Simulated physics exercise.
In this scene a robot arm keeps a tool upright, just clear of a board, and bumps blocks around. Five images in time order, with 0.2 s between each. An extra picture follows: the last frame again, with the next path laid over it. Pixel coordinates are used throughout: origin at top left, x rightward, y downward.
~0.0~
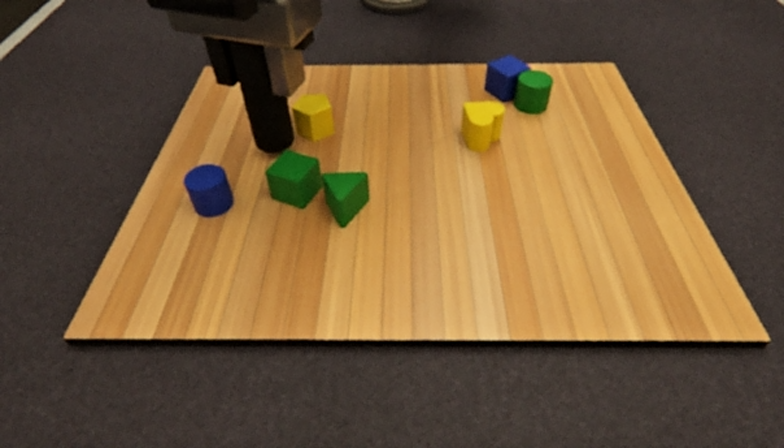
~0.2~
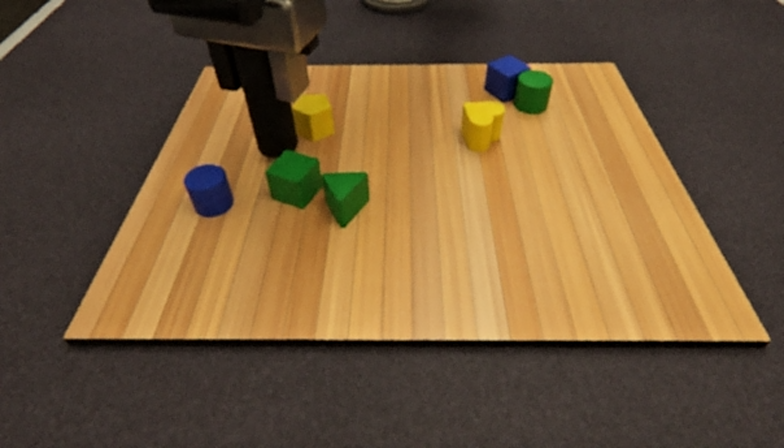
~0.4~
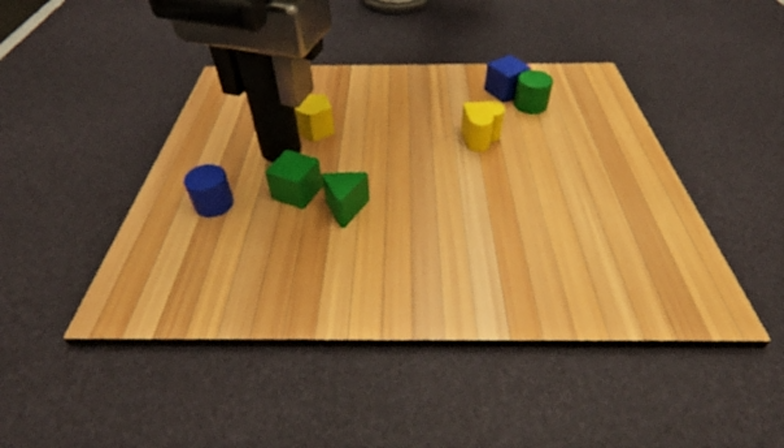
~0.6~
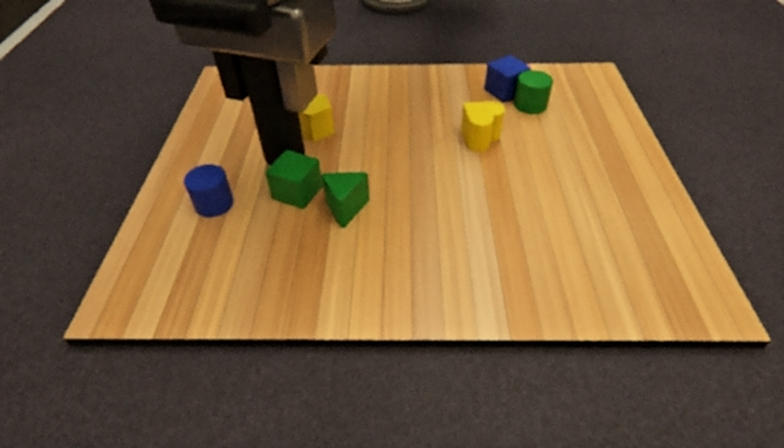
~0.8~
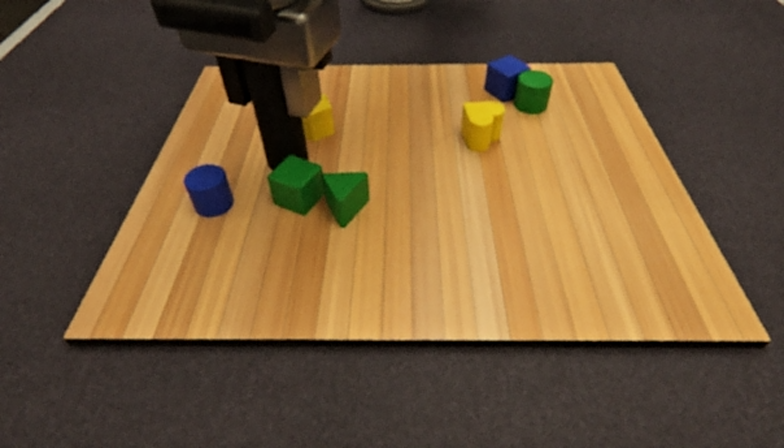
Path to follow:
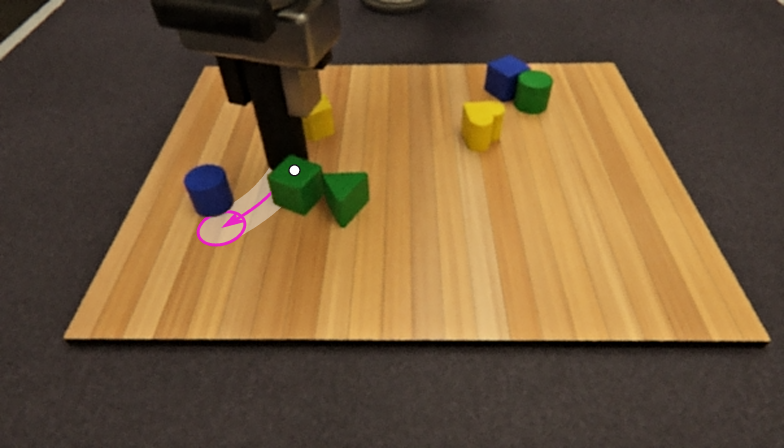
A black robotic arm edging slowly toward the viewer among coloured blocks on a wooden board, then slightly nudging a green cube.
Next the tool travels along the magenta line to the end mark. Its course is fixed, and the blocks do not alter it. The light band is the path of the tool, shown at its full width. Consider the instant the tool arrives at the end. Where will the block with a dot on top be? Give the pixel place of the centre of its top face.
Near (293, 190).
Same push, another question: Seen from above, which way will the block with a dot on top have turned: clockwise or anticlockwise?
From overhead, anticlockwise.
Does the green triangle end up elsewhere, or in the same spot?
Left where it is.
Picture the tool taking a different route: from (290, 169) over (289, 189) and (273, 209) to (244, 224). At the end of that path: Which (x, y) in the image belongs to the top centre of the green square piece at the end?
Put as a pixel place, it's (300, 203).
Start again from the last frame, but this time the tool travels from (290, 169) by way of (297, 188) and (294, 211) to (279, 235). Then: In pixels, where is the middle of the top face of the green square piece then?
The spot you're after is about (304, 235) in the image.
The line goes from (290, 169) by way of (275, 189) and (252, 210) to (222, 228); the dot is on the green square piece.
What follows on the original path. One third of the way, tool (272, 183); green square piece (295, 185), turned 40° anticlockwise.
Two thirds of the way, tool (250, 203); green square piece (293, 190), turned 65° anticlockwise.
At the end, tool (219, 221); blue cylinder (186, 181); green square piece (293, 190), turned 65° anticlockwise; yellow pentagonal block unmoved; green triangle unmoved.
